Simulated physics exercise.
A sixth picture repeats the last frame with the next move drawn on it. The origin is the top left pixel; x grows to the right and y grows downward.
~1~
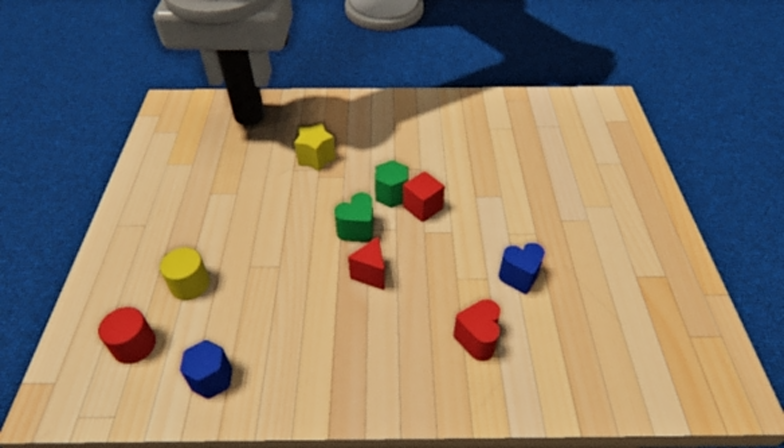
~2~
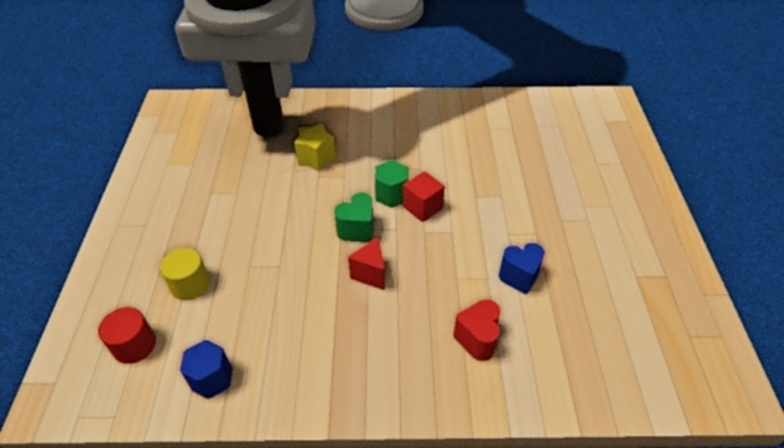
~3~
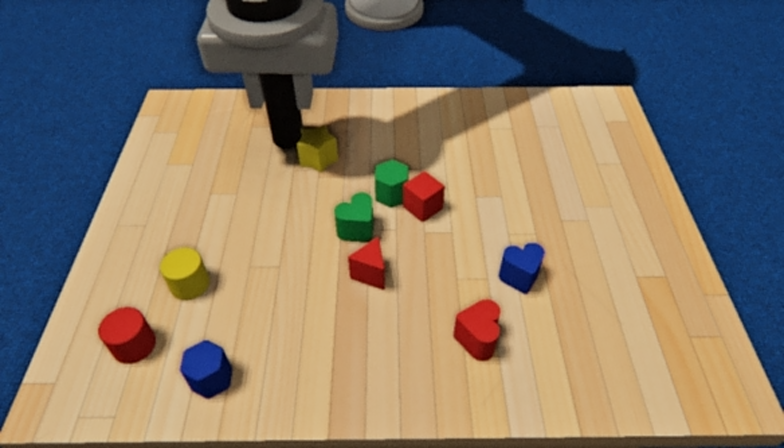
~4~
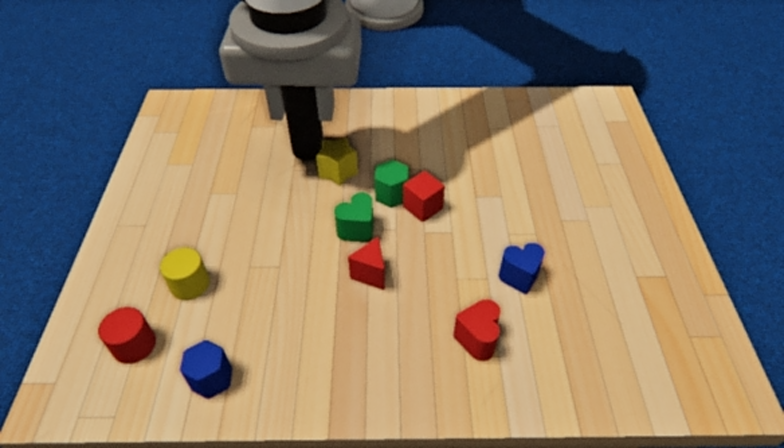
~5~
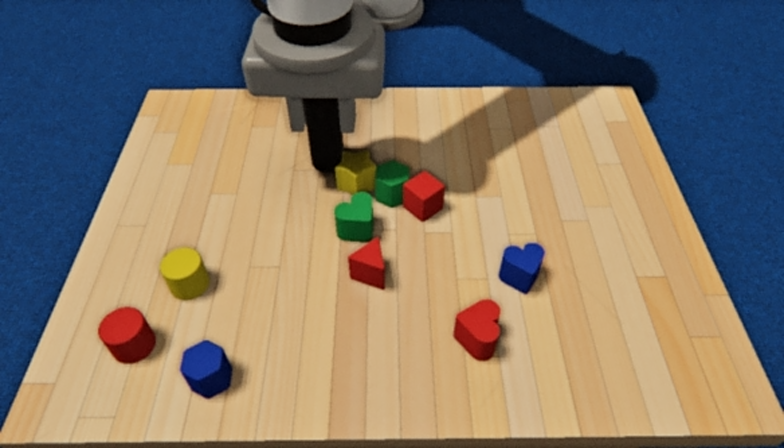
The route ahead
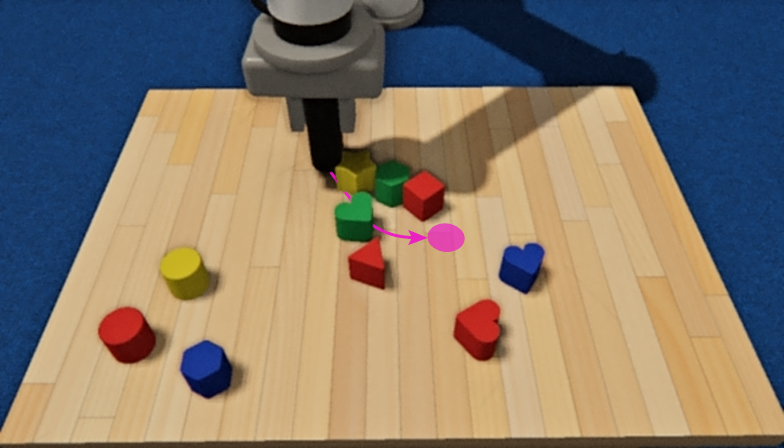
The clip shows a robotic arm with a dark pusher above a wooden board of colored blocks; the pusher moves right and toward the viewer, reaches the yellow star block, and pushes it up beside the green six-sided block.
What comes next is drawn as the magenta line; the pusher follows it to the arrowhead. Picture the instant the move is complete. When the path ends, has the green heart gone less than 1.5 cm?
I expect not.
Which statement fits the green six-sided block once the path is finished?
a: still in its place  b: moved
b.
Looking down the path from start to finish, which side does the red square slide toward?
The left-hand side.
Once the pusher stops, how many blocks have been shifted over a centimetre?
Total moved: Three or more.
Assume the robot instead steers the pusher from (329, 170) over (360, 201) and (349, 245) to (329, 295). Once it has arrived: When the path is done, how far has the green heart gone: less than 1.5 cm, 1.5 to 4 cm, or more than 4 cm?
The answer is over 4 cm.
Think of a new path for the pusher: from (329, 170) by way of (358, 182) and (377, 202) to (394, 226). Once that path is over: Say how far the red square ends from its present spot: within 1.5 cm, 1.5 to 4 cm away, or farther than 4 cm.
I reckon it covers more than 4 cm.
Drawn move, from (329, 170) through (353, 203) and (389, 234) to (446, 237).
The first path, step by step. One third of the way, pusher (353, 195); yellow star block (391, 179), turned 70° anticlockwise; green six-sided block (428, 179), turned 30° clockwise; red square (454, 194), turned 15° anticlockwise.
Two thirds of the way, pusher (389, 225); yellow star block (405, 188); green heart (363, 229), turned 80° clockwise; green six-sided block (433, 175), turned 45° clockwise; red square (457, 194).
At the end, pusher (447, 229); yellow star block (412, 189), turned 190° anticlockwise; green heart (363, 229), turned 80° clockwise; green six-sided block (437, 170), turned 50° clockwise; red square (462, 192), turned 25° anticlockwise.
